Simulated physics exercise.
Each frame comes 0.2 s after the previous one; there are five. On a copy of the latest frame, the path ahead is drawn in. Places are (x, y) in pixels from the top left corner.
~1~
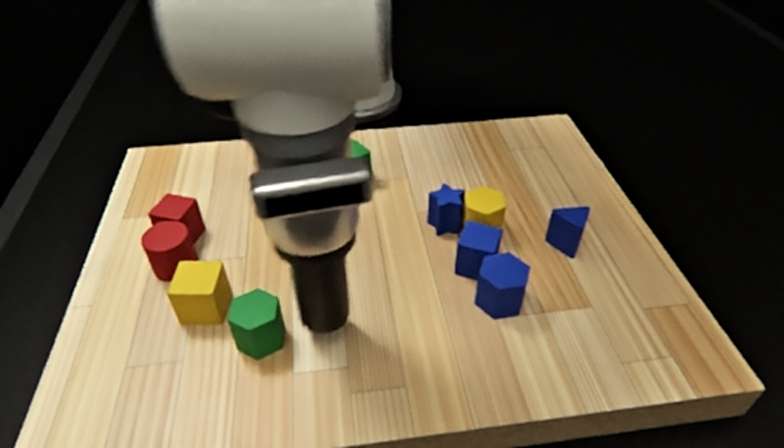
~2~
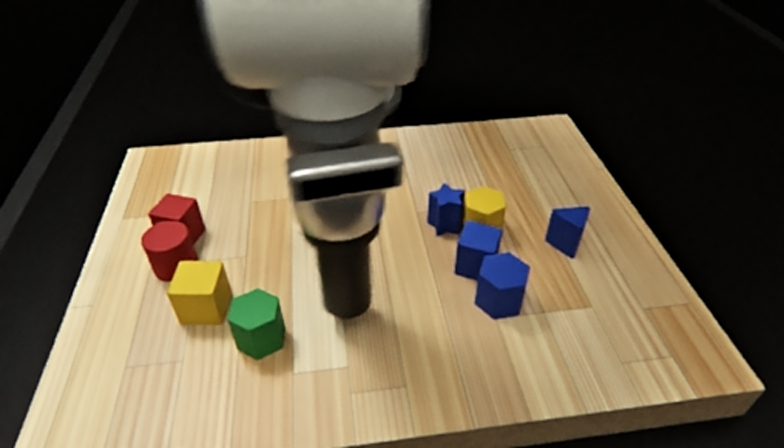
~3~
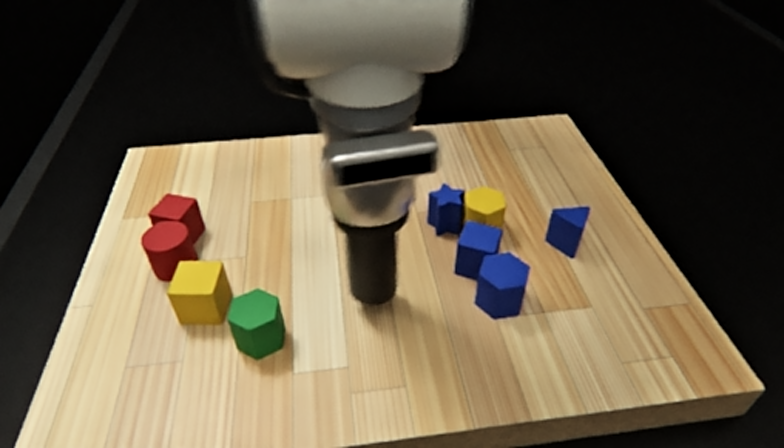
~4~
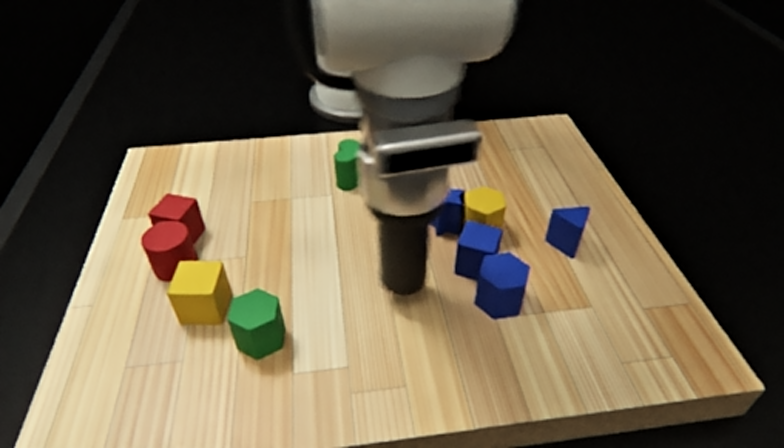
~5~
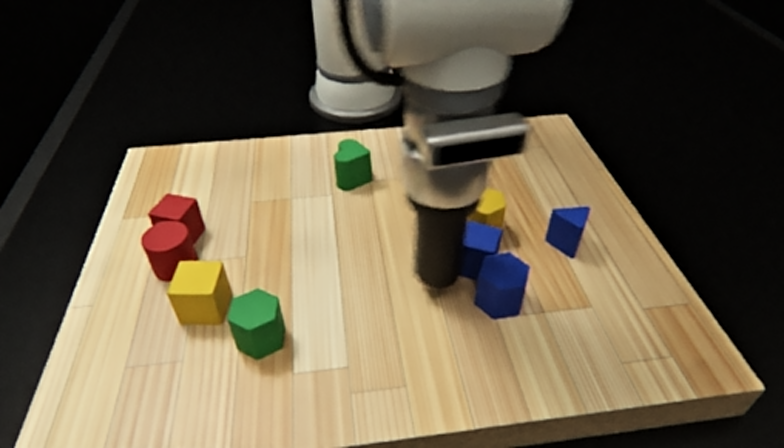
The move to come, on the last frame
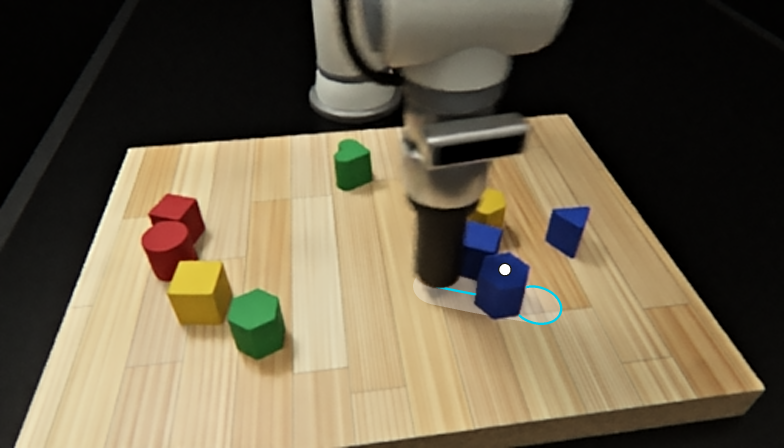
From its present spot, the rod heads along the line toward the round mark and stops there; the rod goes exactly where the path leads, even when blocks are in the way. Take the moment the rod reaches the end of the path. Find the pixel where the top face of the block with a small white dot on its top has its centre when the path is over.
About (596, 286).
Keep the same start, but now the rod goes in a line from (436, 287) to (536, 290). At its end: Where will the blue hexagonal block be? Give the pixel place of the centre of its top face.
Put as a pixel place, it's (585, 287).
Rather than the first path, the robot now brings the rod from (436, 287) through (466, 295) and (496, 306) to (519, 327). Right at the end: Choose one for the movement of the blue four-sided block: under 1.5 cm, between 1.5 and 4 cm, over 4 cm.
Once the path is done, the blue four-sided block lies within 1.5 cm of its present place.
The line goes from (436, 287) to (537, 305); the dot is on the blue hexagonal block.
On the path given first. Halfway along, rod at (489, 281); blue four-sided block at (486, 234); blue hexagonal block at (541, 276).
At the end, rod at (541, 289); blue four-sided block at (486, 234); yellow hexagonal block unmoved; blue hexagonal block at (596, 286).
